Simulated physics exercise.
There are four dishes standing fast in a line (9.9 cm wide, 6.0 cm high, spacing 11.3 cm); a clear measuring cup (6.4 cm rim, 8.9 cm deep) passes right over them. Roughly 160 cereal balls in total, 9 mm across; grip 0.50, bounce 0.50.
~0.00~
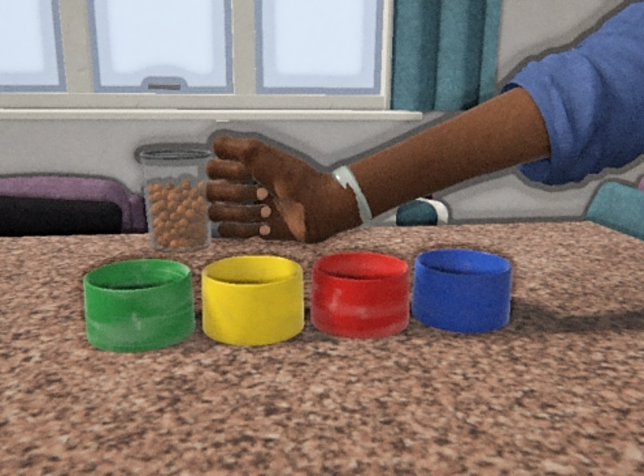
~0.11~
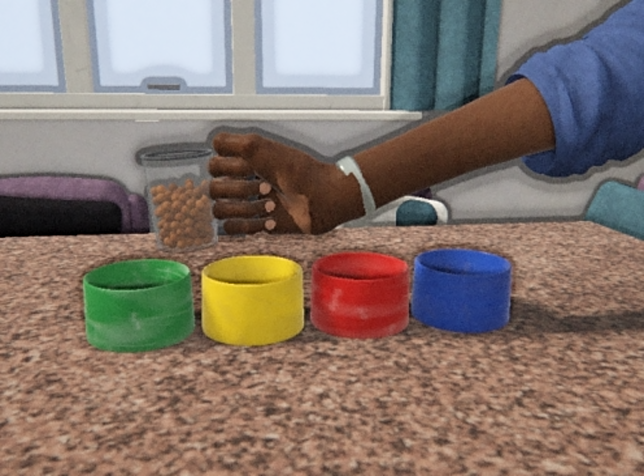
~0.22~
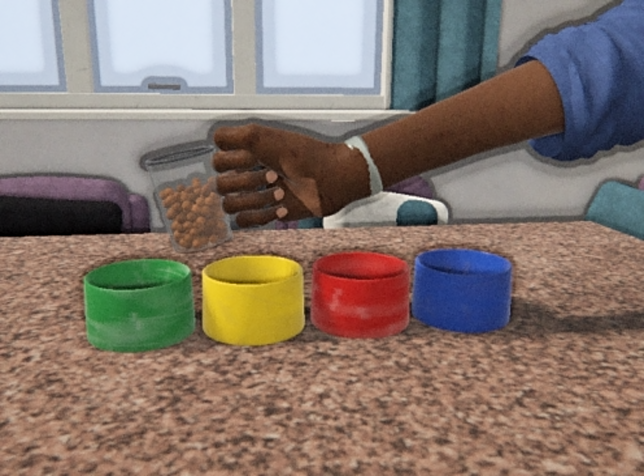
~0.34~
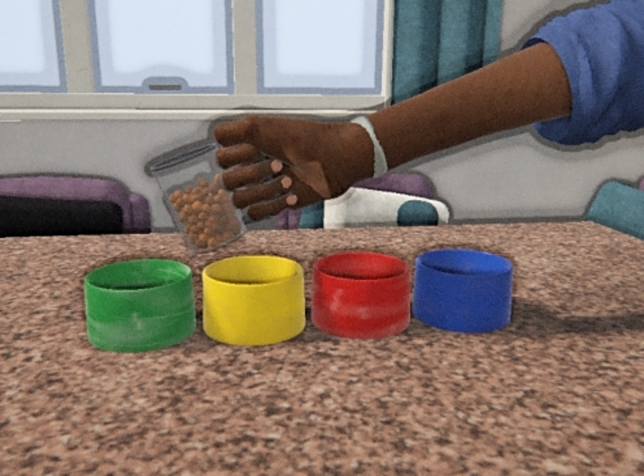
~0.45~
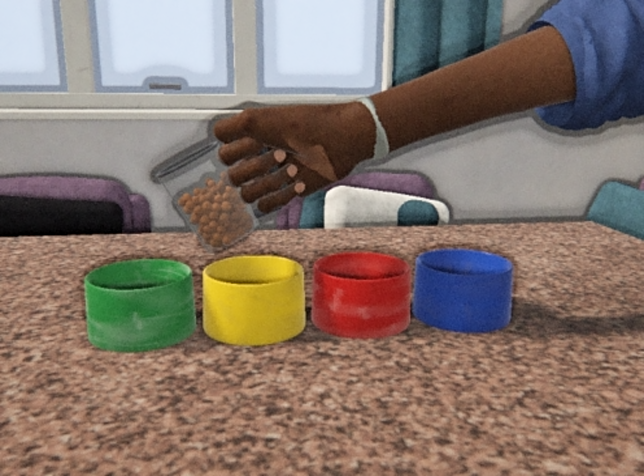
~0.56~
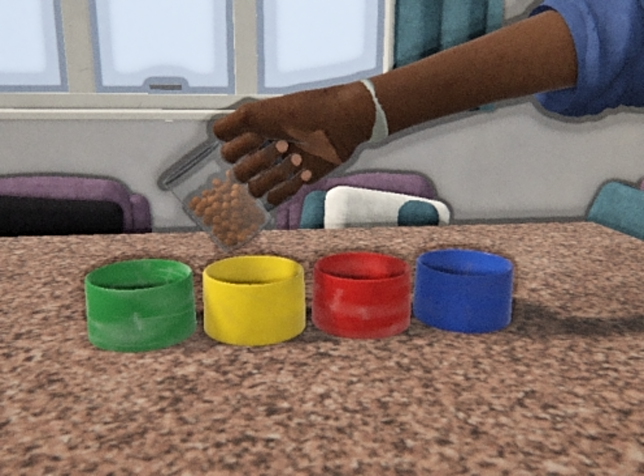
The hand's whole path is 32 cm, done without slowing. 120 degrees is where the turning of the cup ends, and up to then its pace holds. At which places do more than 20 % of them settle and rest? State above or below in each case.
In each case: Red dish below, blue dish below, green dish below, yellow dish above, counter below.
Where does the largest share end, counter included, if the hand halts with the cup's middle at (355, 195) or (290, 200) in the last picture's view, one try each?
Yellow, then yellow.
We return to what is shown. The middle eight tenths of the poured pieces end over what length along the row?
Close to 5 centimetres along the dishes.
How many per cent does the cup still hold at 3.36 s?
Around 0 in a hundred.
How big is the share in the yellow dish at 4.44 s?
Share at that time: Approx. 100 per cent.
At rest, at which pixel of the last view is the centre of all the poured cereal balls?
Estimated resting centre: Around (257, 309).
After 2.24 s, tilt 120 degrees; cup holds 0 %, yellow 100 %.
After 3.36 s, tilt 120 degrees; cup holds 0 %, yellow 100 %.
After 4.44 s, tilt 120 degrees; cup holds 0 %, yellow 100 %.
By 4.7 s all is still; red 0 %, blue 0 %, green 0 %, yellow 100 %, counter 0 %.
